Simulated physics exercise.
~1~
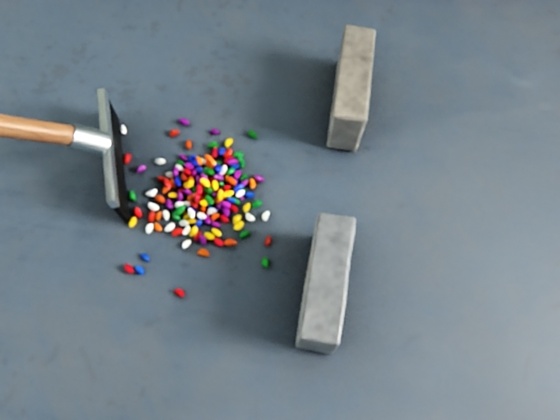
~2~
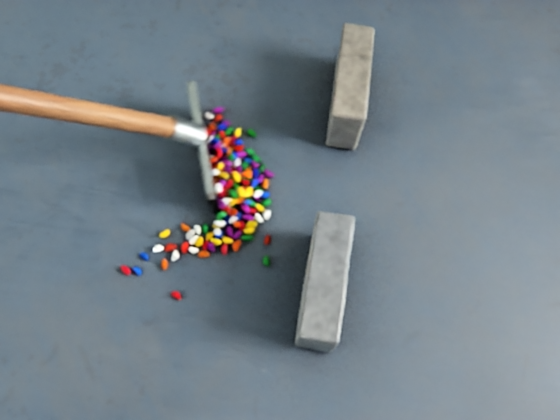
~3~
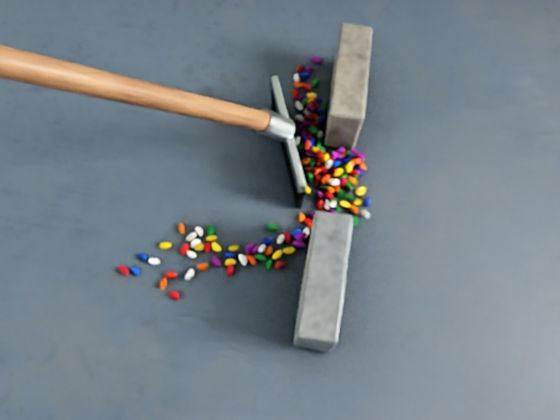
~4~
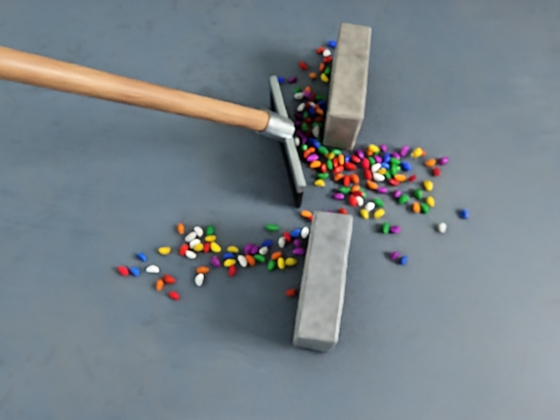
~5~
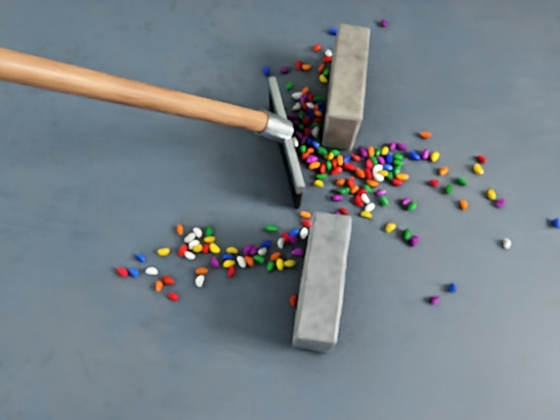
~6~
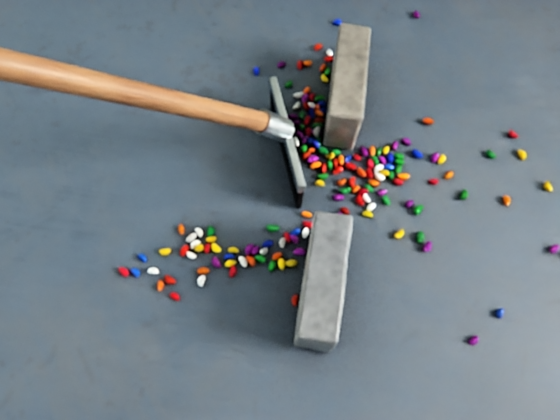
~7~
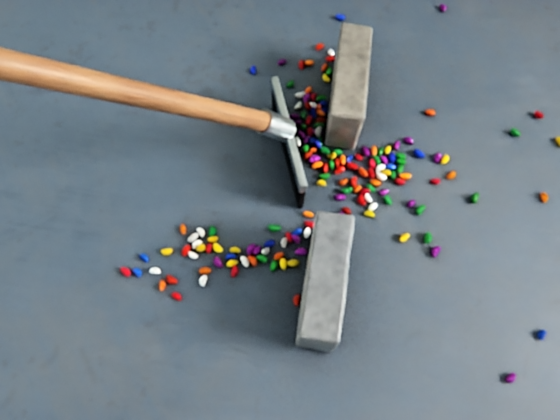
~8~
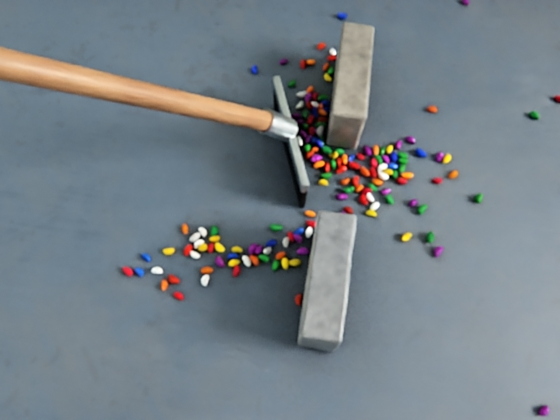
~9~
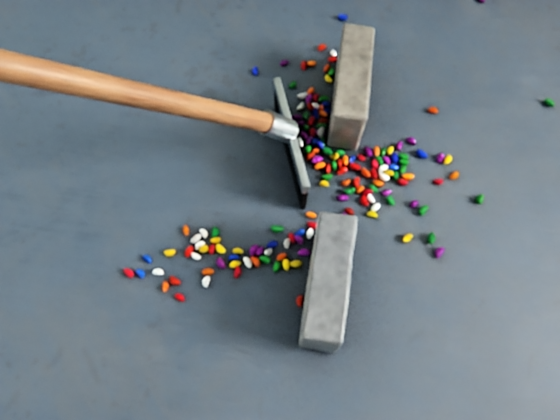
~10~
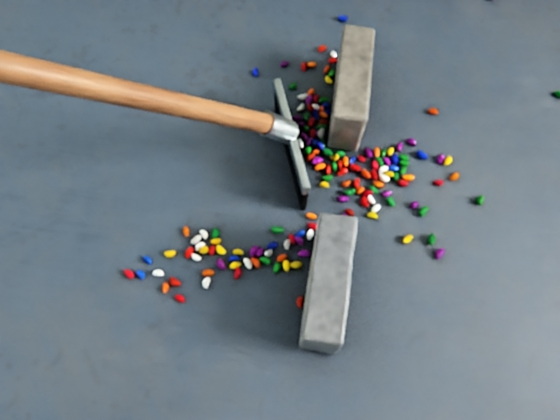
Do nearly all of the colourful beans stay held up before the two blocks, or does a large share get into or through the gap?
A large share gets into or through the gap, with some beans scattering far to the right. Many others stay held up on the left side of the blocks.
